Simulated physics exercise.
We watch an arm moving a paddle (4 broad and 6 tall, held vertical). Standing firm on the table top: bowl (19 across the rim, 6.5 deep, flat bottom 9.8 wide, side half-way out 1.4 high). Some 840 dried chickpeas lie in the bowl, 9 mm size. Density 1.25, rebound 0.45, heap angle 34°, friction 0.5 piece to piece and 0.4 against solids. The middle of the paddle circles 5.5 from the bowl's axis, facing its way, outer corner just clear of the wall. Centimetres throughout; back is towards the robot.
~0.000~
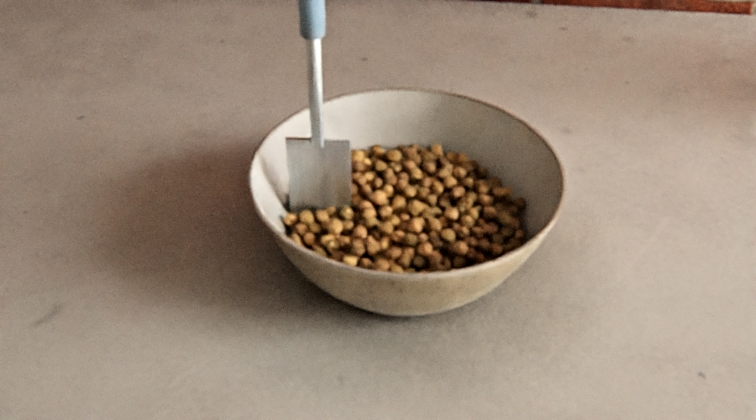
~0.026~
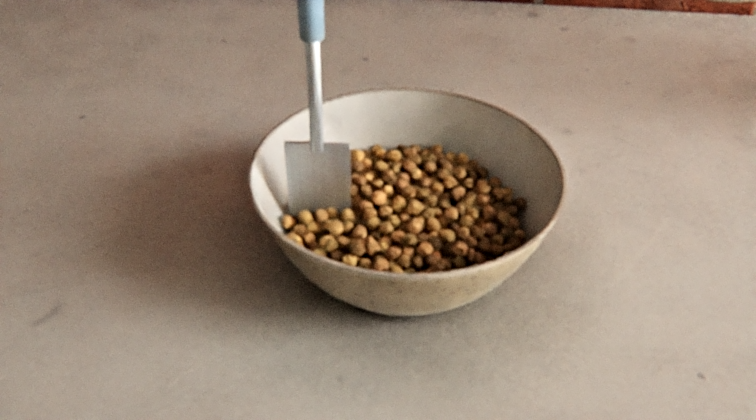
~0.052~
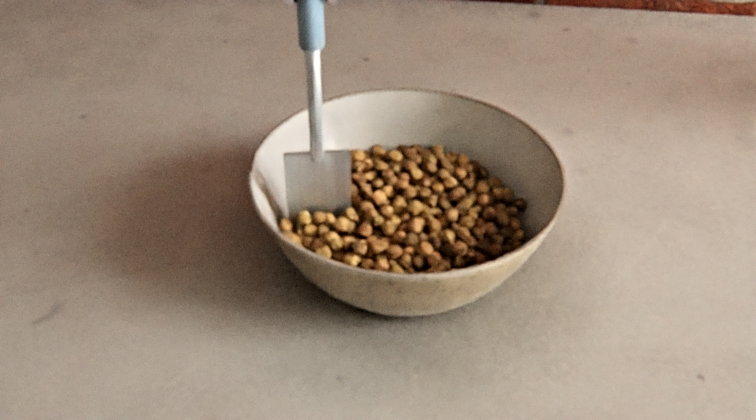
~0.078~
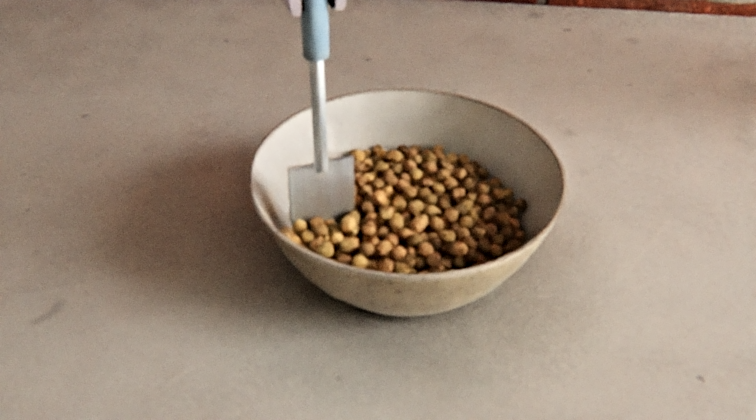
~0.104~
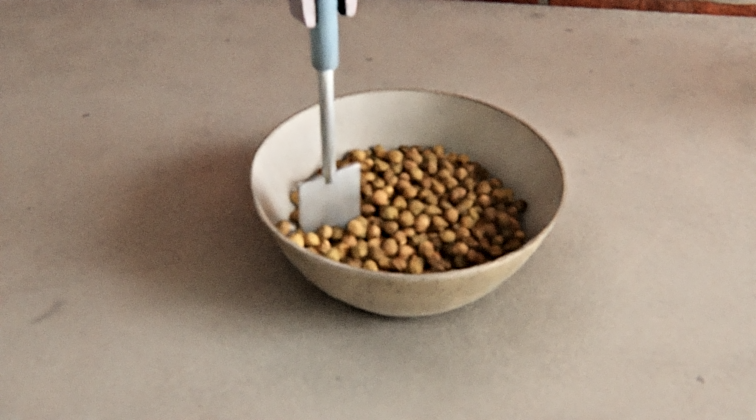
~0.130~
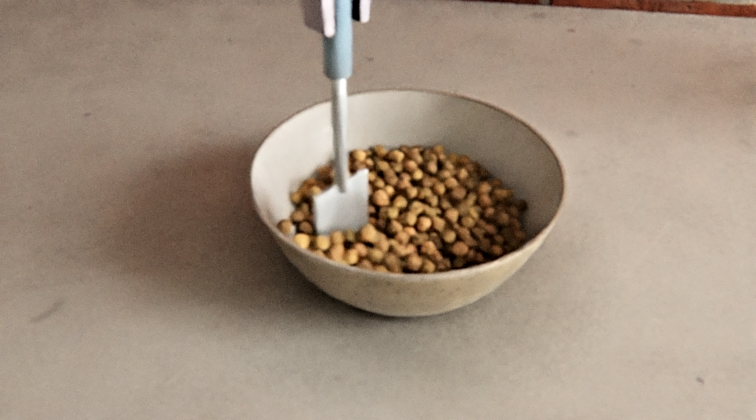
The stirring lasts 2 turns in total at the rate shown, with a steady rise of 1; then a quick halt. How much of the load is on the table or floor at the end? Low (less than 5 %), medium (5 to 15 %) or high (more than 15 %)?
Answer: Medium; 5 to 15 % of the dried chickpeas finish on the table or floor.
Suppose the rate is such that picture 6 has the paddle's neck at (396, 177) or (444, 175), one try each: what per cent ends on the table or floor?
About 25 and 30 per cent.
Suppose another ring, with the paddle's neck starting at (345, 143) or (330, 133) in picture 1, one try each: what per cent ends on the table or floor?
Some 0 and 10 per cent.
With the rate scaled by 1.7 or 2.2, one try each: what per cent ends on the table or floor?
Some 25 and 30 per cent.
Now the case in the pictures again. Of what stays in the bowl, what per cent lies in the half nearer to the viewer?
Roughly 50 per cent.
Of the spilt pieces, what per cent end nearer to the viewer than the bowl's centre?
Roughly 30 per cent.
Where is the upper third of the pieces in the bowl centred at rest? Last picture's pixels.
Near (379, 217).
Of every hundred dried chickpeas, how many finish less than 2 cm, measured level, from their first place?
Some 40 per cent.
By 0.69 s, 315° round, highest piece 9 above the table; 789 in the bowl, 42 on the table or floor, 8 in flight or on the tool.
By 1.26 s, 219° round, highest piece 7 above the table; 759 in the bowl, 78 on the table or floor, 2 in flight or on the tool.
By 1.74 s, 0° round, highest piece 6 above the table; 755 in the bowl, 84 on the table or floor.
By 2.44 s, 0° round, highest piece 5 above the table; 755 in the bowl, 84 on the table or floor.
Final count, 755 in the bowl, 84 on the table or floor. That is 10 % on the table or floor.
